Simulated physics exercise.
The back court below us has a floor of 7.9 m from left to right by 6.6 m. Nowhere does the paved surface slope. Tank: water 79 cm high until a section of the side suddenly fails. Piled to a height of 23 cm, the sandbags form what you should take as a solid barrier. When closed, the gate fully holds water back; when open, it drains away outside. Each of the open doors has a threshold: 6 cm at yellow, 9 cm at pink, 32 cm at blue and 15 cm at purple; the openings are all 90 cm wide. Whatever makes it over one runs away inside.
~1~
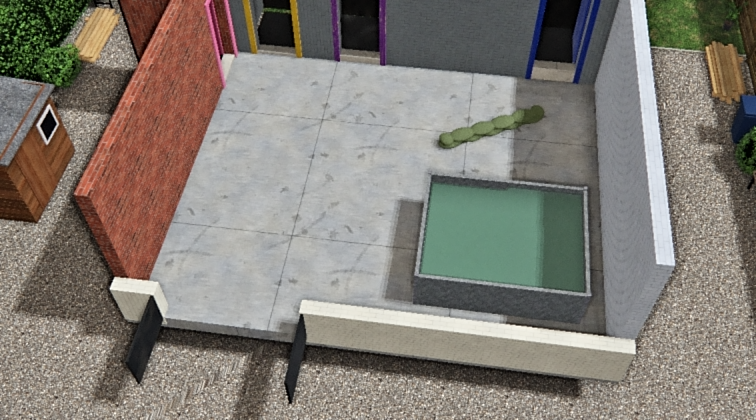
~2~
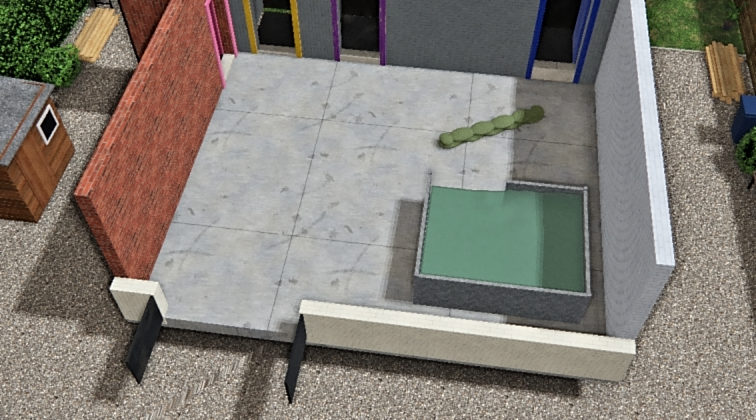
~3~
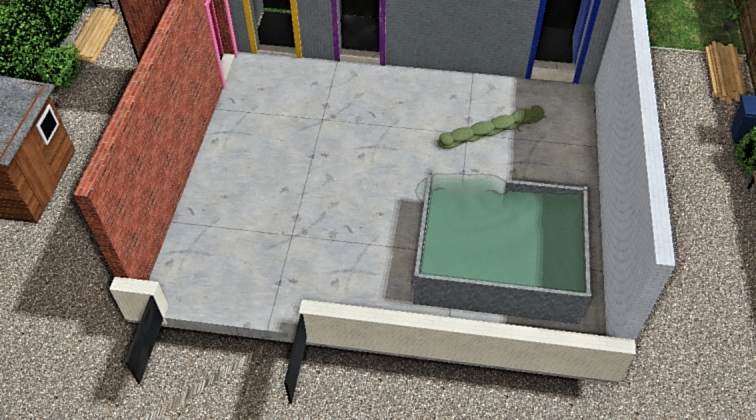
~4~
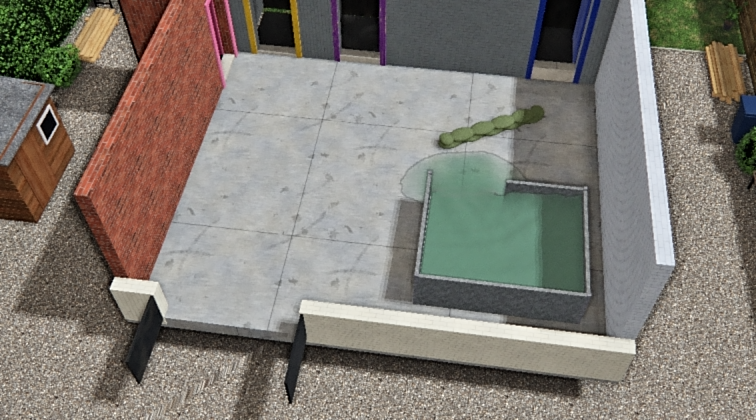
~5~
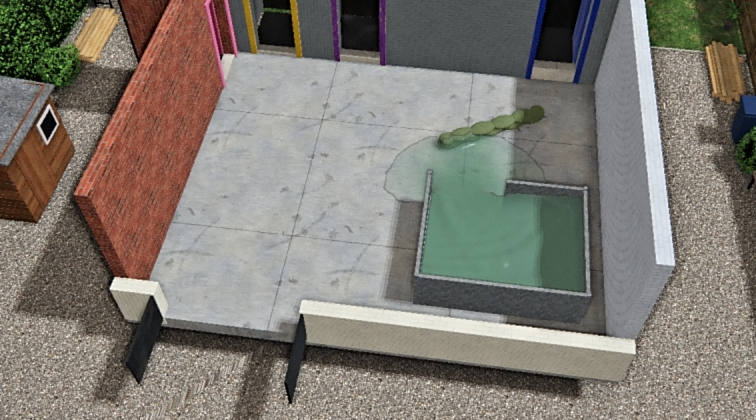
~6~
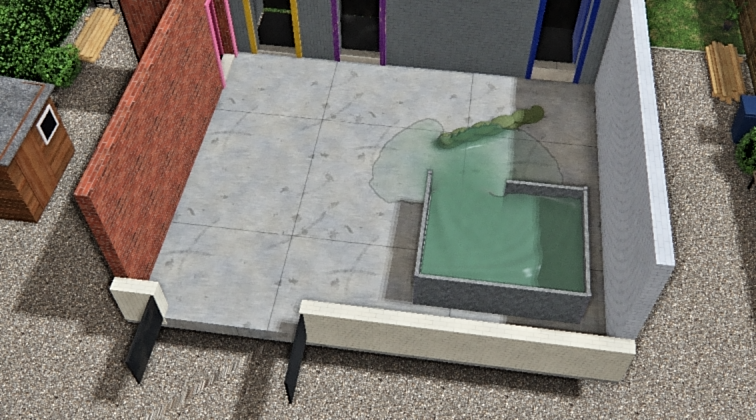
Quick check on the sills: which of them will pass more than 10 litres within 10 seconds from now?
Sill check: Yellow door passes more; pink door passes more; blue door passes less or equal; purple door passes more.
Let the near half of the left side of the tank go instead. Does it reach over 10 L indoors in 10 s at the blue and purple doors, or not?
Blue: Within the limit; purple: Within the limit.
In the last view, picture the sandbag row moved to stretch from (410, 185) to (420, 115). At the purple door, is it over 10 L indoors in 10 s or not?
After that, purple comes out fine.
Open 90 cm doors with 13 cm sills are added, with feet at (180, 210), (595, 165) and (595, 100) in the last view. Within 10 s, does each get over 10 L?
Well, the first is on the low side, the second is on the high side, and the third is on the high side.
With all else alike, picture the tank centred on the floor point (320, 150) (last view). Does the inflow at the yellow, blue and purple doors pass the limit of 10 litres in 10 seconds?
Lab note: Vs limit, yellow door limit broken; blue door limit held; purple door limit broken.
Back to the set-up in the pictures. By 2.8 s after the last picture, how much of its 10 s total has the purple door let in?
Share by then: ~ 85 %.
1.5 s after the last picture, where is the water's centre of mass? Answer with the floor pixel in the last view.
Pixel position near (481, 202).
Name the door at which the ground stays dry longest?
That's the pink door.
Then, 0.7 s after the last picture water covers 25 % of the floor and is deepest (47 cm) near (463, 149); yellow door not reached, pink door not reached, blue door not reached, purple door not reached.
Then, 1.5 s after the last picture water covers 45 % of the floor and is deepest (42 cm) near (463, 149); yellow door not reached, pink door not reached, blue door 21 cm at the sill, 0 L in, purple door 23 cm at the sill, 3 L in.
Then, 2.8 s after the last picture water covers 50 % of the floor and is deepest (36 cm) near (590, 135); yellow door 11 cm at the sill, 20 L in, pink door 28 cm at the sill, 61 L in, blue door 18 cm at the sill, 0 L in, purple door 18 cm at the sill, 28 L in.
Then, 5.3 s after the last picture water covers 70 % of the floor and is deepest (23 cm) near (454, 154); yellow door 14 cm at the sill, 61 L in, pink door 19 cm at the sill, 262 L in, blue door 14 cm at the sill, 0 L in, purple door 6 cm at the sill, 32 L in.
Then, 9.3 s after the last picture water covers 90 % of the floor and is deepest (16 cm) near (142, 302); yellow door 13 cm at the sill, 166 L in, pink door 13 cm at the sill, 375 L in, blue door 10 cm at the sill, 0 L in, purple door 10 cm at the sill, 32 L in.
